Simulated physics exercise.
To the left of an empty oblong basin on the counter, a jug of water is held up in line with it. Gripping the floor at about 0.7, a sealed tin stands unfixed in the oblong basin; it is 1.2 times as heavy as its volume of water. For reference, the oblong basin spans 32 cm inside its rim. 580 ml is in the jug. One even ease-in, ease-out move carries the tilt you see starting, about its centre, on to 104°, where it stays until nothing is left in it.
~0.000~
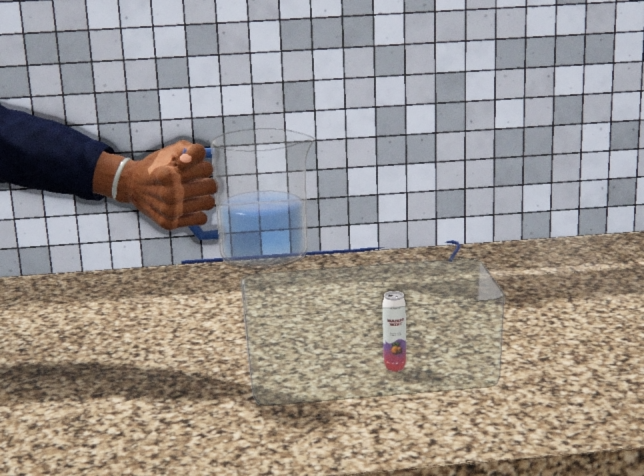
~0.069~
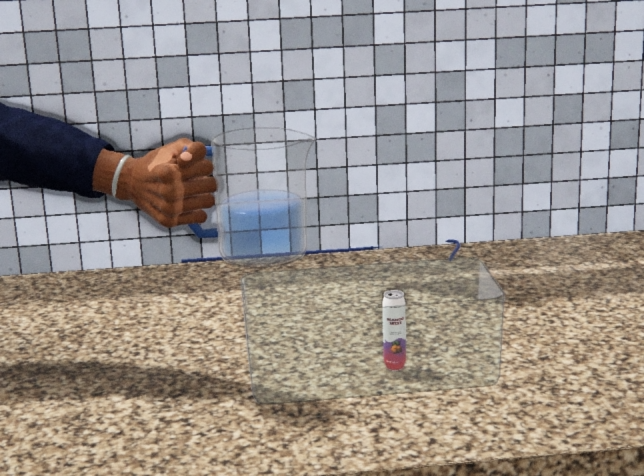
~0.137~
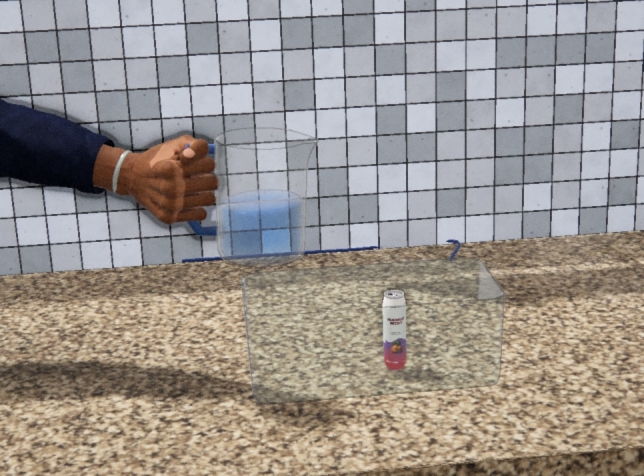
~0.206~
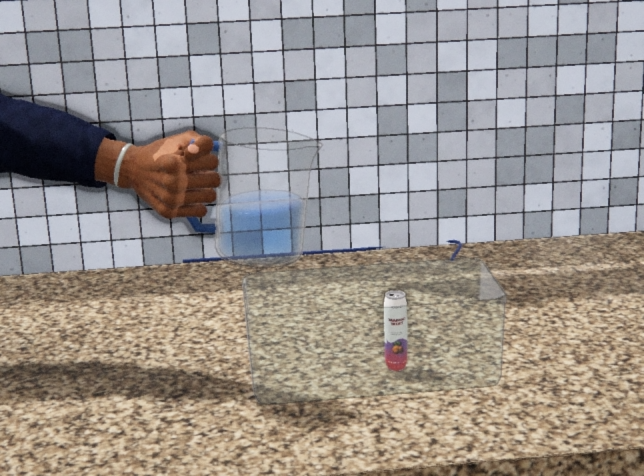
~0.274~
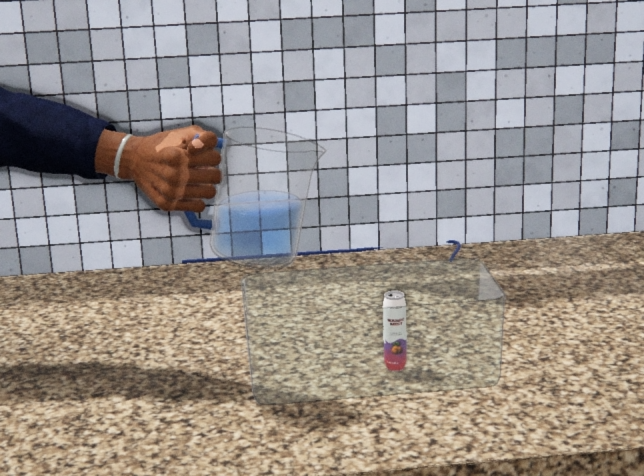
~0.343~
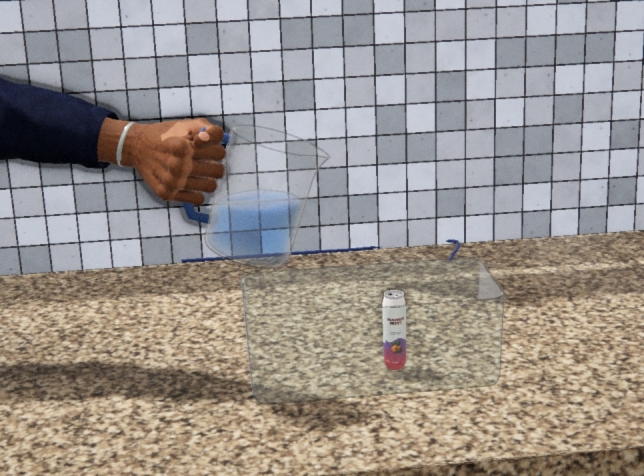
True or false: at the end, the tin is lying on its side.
True.
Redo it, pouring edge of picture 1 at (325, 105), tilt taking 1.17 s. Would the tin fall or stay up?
It tumbles.
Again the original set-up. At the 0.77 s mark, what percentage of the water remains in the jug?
Close to 100 percent of the liquid remains at that time.
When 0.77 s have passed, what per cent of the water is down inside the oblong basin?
I'd put it near 0 percent.
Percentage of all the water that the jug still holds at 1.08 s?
50 %.
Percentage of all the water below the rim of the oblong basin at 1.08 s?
Some 32 percent of the total.
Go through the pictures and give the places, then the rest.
In the first picture, it leans 0°; its right rim is at (314, 138); the water meets the walls at (218, 204) and (303, 199); the oblong basin's rim runs from (244, 297) to (492, 279); the tin's top is at (394, 299).
In the second picture, it leans 1°; its right rim is at (315, 137); the water meets the walls at (219, 204) and (302, 197).
In the third picture, it leans 3°; its right rim is at (318, 139); the water meets the walls at (219, 204) and (303, 197).
In the fourth picture, it leans 7°; its right rim is at (322, 143); the water meets the walls at (219, 204) and (303, 197).
In the fifth picture, it leans 12°; its right rim is at (326, 149); the water meets the walls at (216, 205) and (303, 199).
In the sixth picture, it leans 18°; its right rim is at (330, 155); the water meets the walls at (214, 203) and (303, 198).
By 0.77 s the tilt is 70° and 99 per cent is still to pour; the tin stands where it began.
By 1.08 s the tilt is 99° and 49 per cent is still to pour; the tin leans 8°.
By 1.41 s the tilt is 104° and 8 per cent is still to pour; the tin lies on its side.
By 1.76 s the tilt is 104° and 0 per cent is still to pour; the tin lies on its side.
At rest the tin lies on its side.
